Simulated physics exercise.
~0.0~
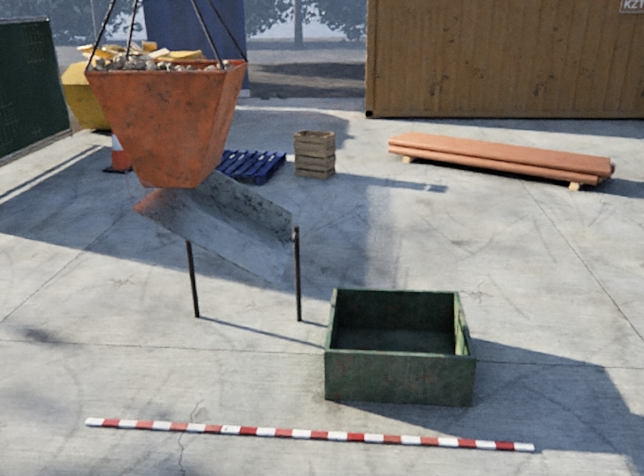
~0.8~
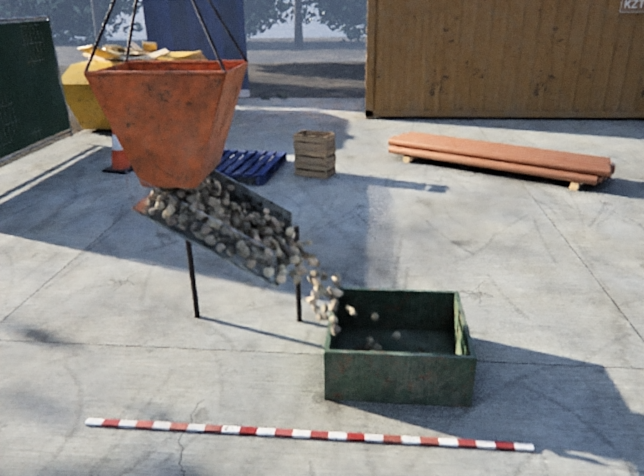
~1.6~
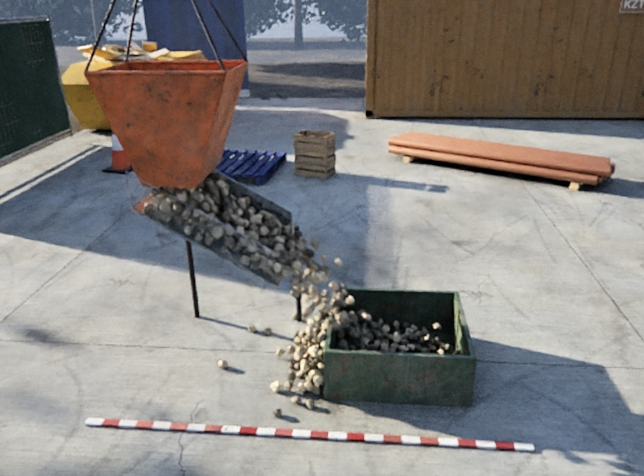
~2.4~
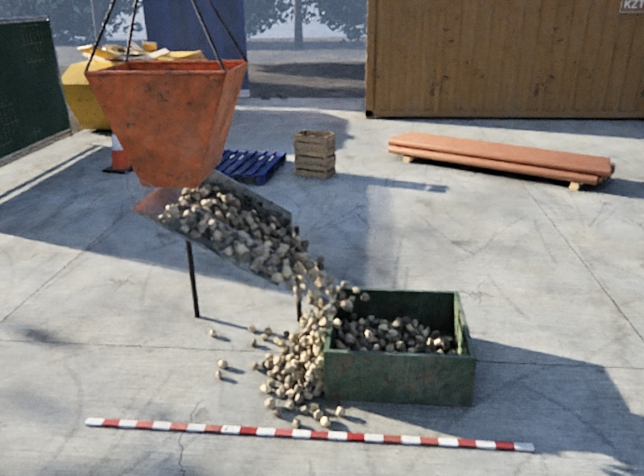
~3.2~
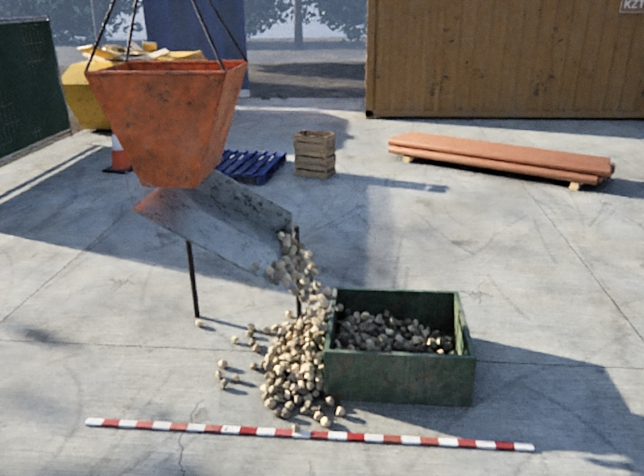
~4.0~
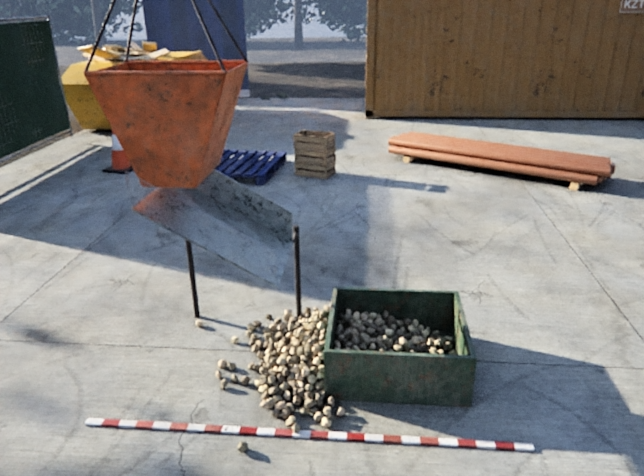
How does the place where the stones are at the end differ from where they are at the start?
At the start the stones are heaped in the hanging orange skip at the upper left. At the end they are lower and farther right, partly inside the green bin and partly piled on the ground against its left side.
